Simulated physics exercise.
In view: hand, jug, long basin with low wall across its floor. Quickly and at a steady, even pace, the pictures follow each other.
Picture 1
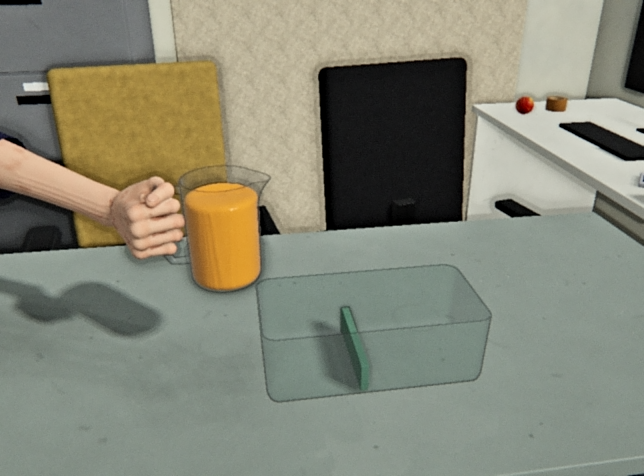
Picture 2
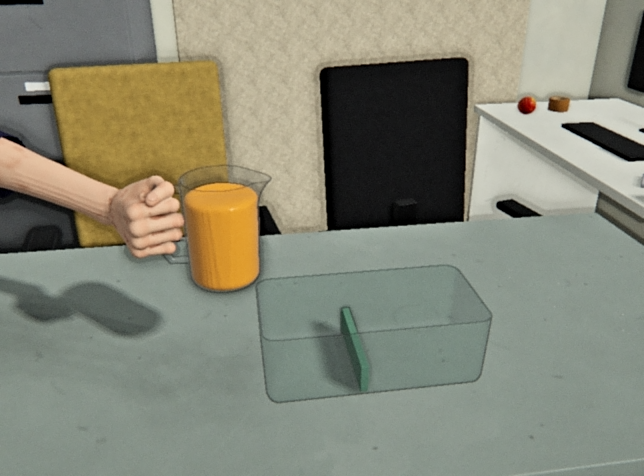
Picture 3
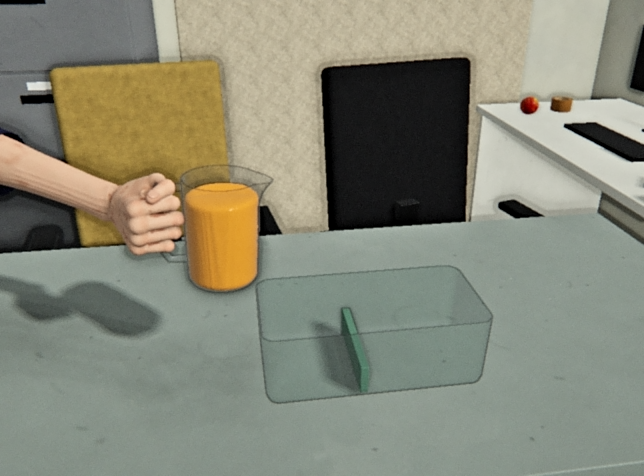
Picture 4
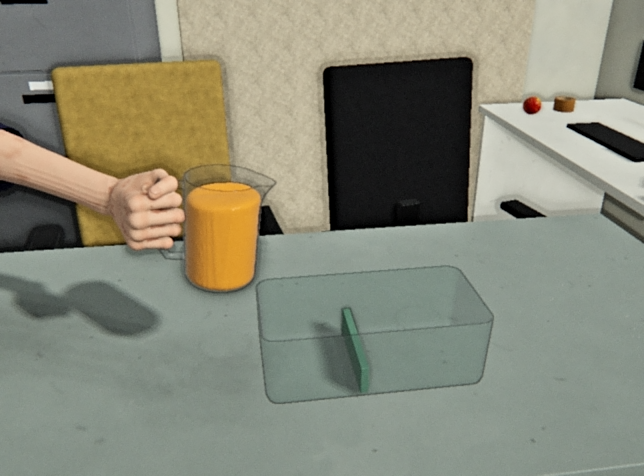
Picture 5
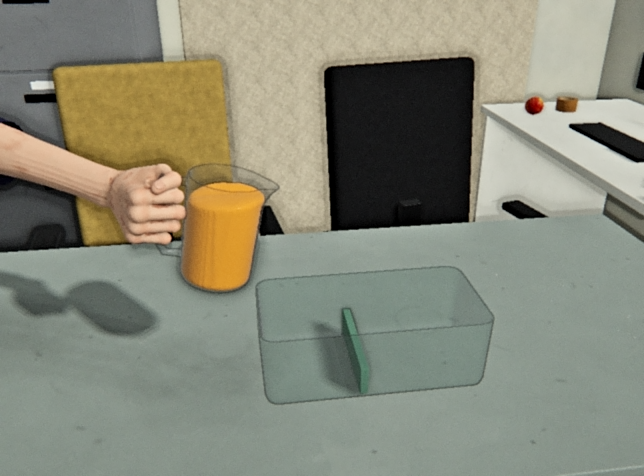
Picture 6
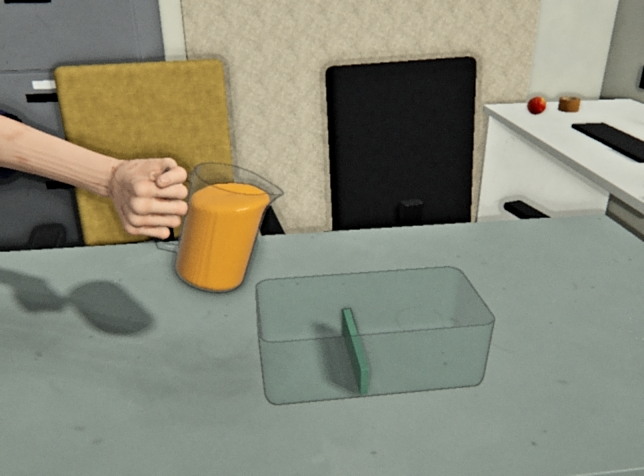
In a room with chairs and a desk, a hand slowly tilts a jug of orange liquid rightward beside a clear, divided basin.
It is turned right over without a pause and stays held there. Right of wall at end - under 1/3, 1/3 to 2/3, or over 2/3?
Under 1/3.
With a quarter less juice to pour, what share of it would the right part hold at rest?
Roughly 5 in a hundred.
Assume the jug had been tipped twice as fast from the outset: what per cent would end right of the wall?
Roughly 5 percent.
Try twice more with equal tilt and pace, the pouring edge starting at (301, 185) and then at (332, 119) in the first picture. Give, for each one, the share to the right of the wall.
Roughly 40 in a hundred the first time and 90 in a hundred the second.
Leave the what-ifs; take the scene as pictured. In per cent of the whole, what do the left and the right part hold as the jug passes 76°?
Left part: Around 5 %. Right part: Around 0 %.
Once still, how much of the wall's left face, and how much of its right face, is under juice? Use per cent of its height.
80 per cent for the left part, 10 for the right.
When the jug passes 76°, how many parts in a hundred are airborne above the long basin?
15 in a hundred.
A moment on, the jug is tipped on its side and 80 per cent is still to pour, 6 is left of the wall and 0 right of it.
Next, the jug is tipped right over and 24 per cent is still to pour, 57 is left of the wall and 1 right of it.
Then the jug is tipped right over and 1 per cent is still to pour, 90 is left of the wall and 3 right of it.
Later the jug is tipped right over and 0 per cent is still to pour, 86 is left of the wall and 9 right of it.
Finally, 86 per cent lies left of the wall, 9 right of it and 5 outside.
